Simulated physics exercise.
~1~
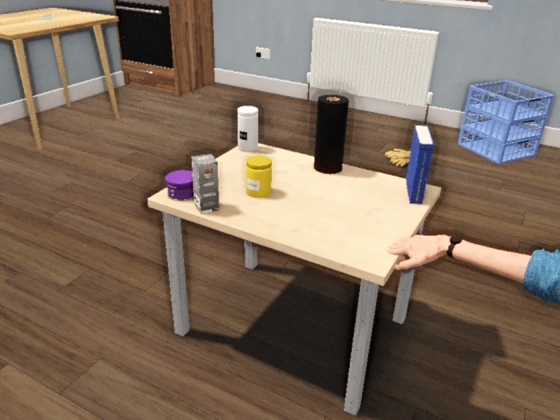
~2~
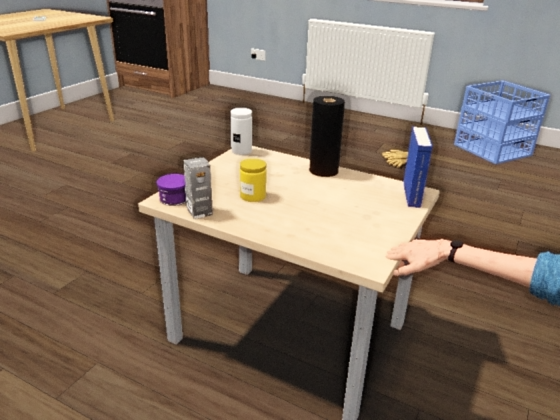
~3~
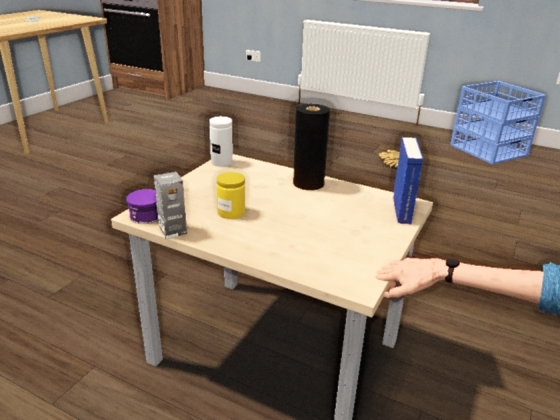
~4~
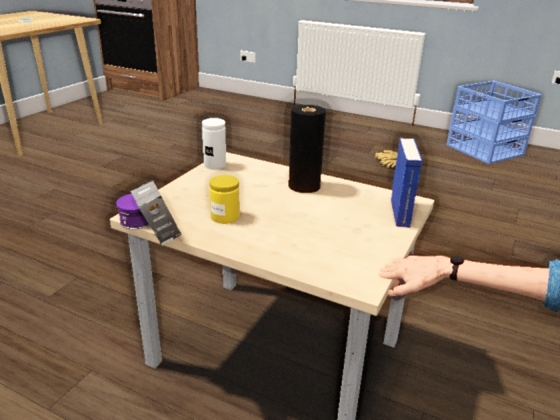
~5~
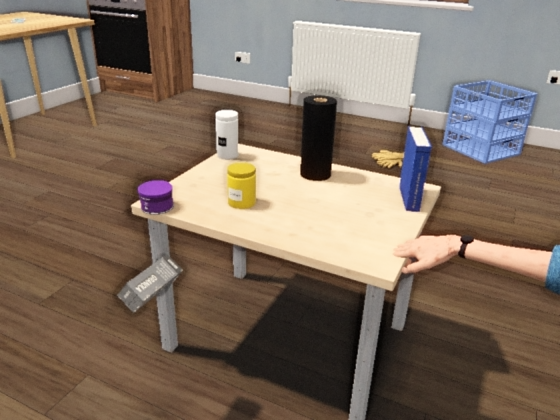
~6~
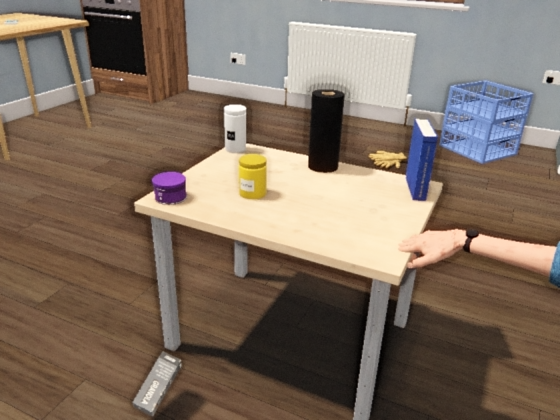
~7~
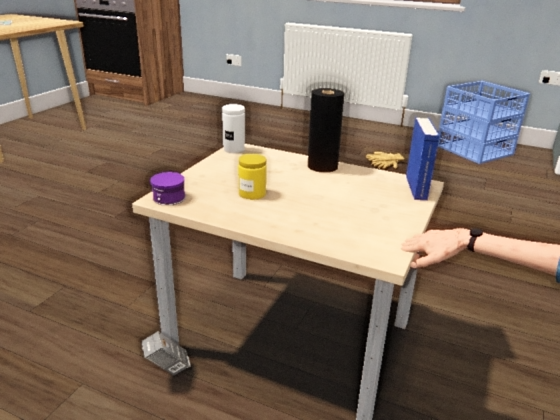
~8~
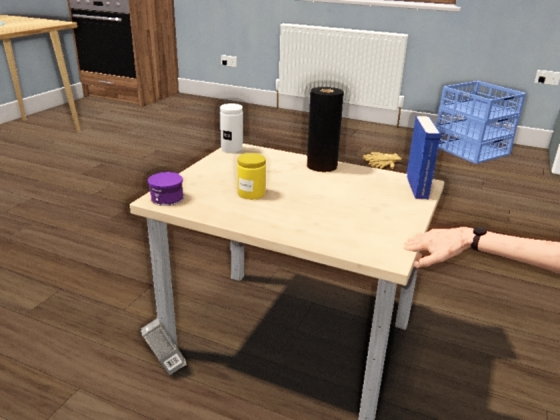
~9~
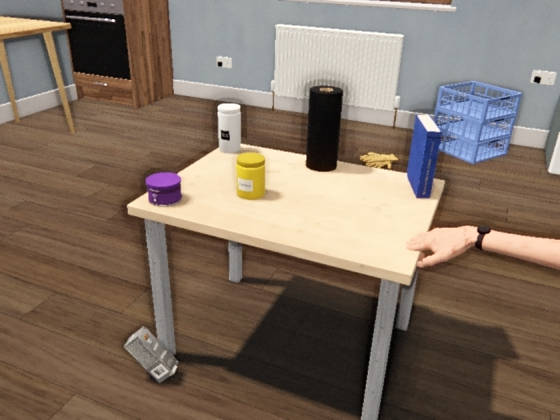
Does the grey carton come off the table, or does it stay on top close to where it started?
It comes off the table. The carton tips over at the near left corner, drops over the edge and ends up low down beside the table leg.
